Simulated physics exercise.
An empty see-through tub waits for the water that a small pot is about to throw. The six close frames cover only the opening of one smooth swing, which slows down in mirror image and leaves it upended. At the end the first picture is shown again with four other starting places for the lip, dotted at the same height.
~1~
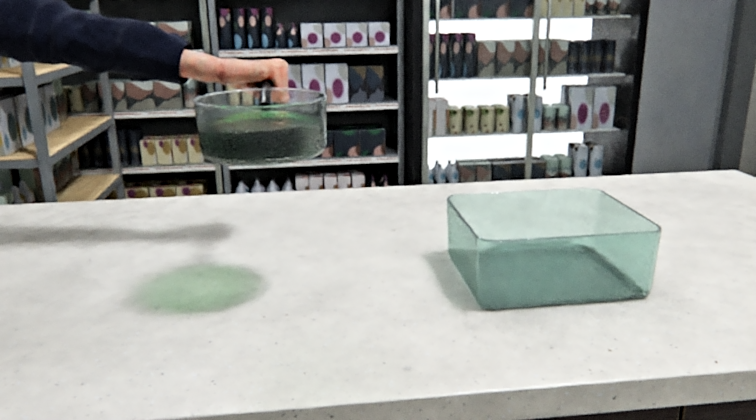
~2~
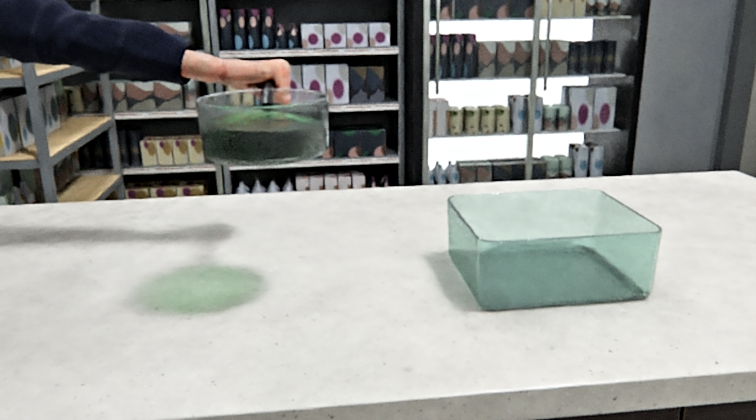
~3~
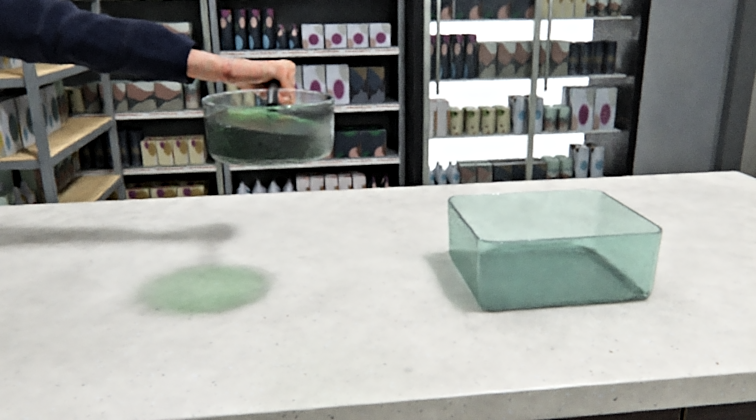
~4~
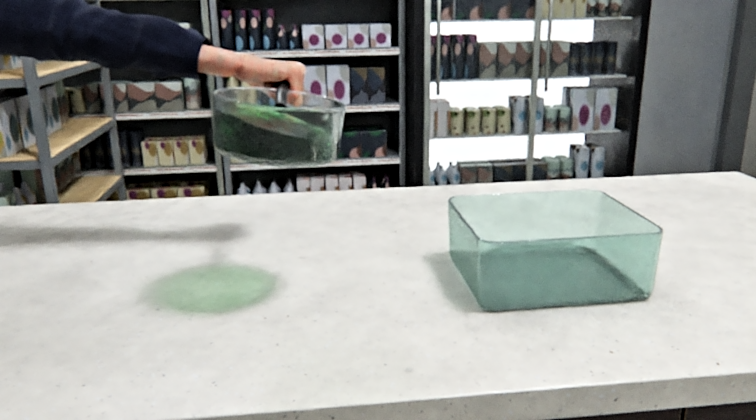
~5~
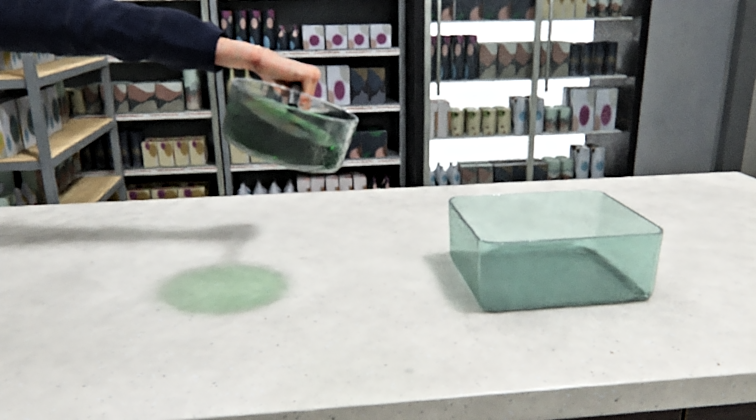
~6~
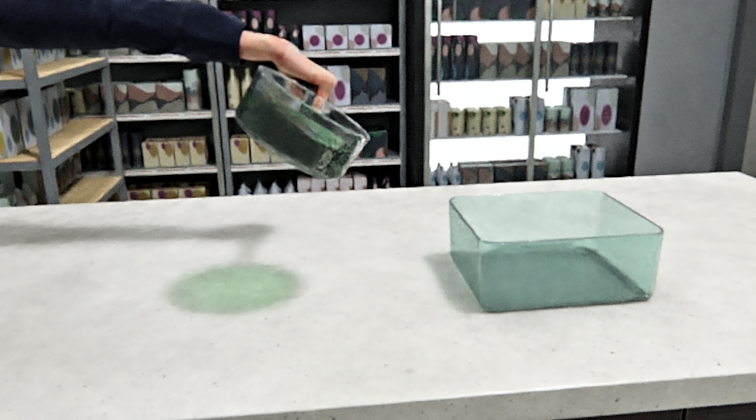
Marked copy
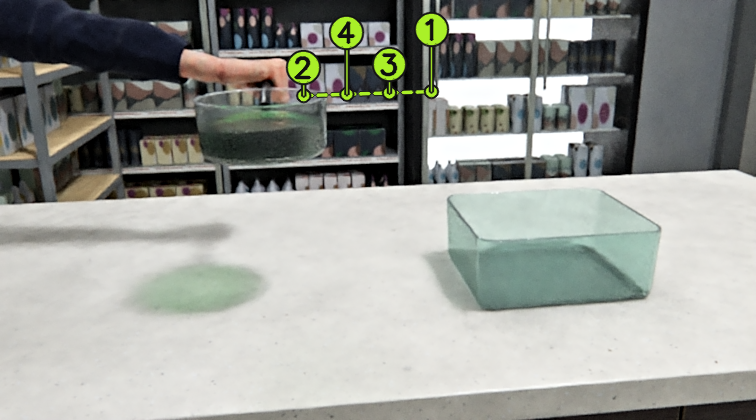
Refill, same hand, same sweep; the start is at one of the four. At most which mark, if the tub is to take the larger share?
Place 4 just does it.
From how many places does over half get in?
Three of them.
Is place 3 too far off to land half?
No, not at all.
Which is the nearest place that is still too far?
That is place 2.
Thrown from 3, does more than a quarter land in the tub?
Yes, clearly.
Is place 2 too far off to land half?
Yes, it does.
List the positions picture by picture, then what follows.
The first frame shows upright, lip at (323, 95); tub from (476, 306) to (648, 294); nothing has left yet.
The second frame shows upright, lip at (326, 95); nothing has left yet.
The third frame shows upright, lip at (331, 97); nothing has left yet.
The fourth frame shows tipped about 8°, lip at (343, 104); nothing has left yet.
The fifth frame shows tipped about 19°, lip at (356, 117); nothing has left yet.
The sixth frame shows tipped about 34°, lip at (367, 134); nothing has left yet.
In lime, 1 at (431, 91); 2 at (303, 95); 3 at (389, 92); 4 at (346, 94).
If 1 is chosen, about 83 % lands in the tub, 8 % falls short and 9 % goes beside or beyond.
If 2 is chosen, about 16 % lands in the tub, 79 % falls short and 5 % goes beside or beyond.
If 3 is chosen, about 76 % lands in the tub, 5 % falls short and 19 % goes beside or beyond.
If 4 is chosen, about 72 % lands in the tub, 17 % falls short and 11 % goes beside or beyond.
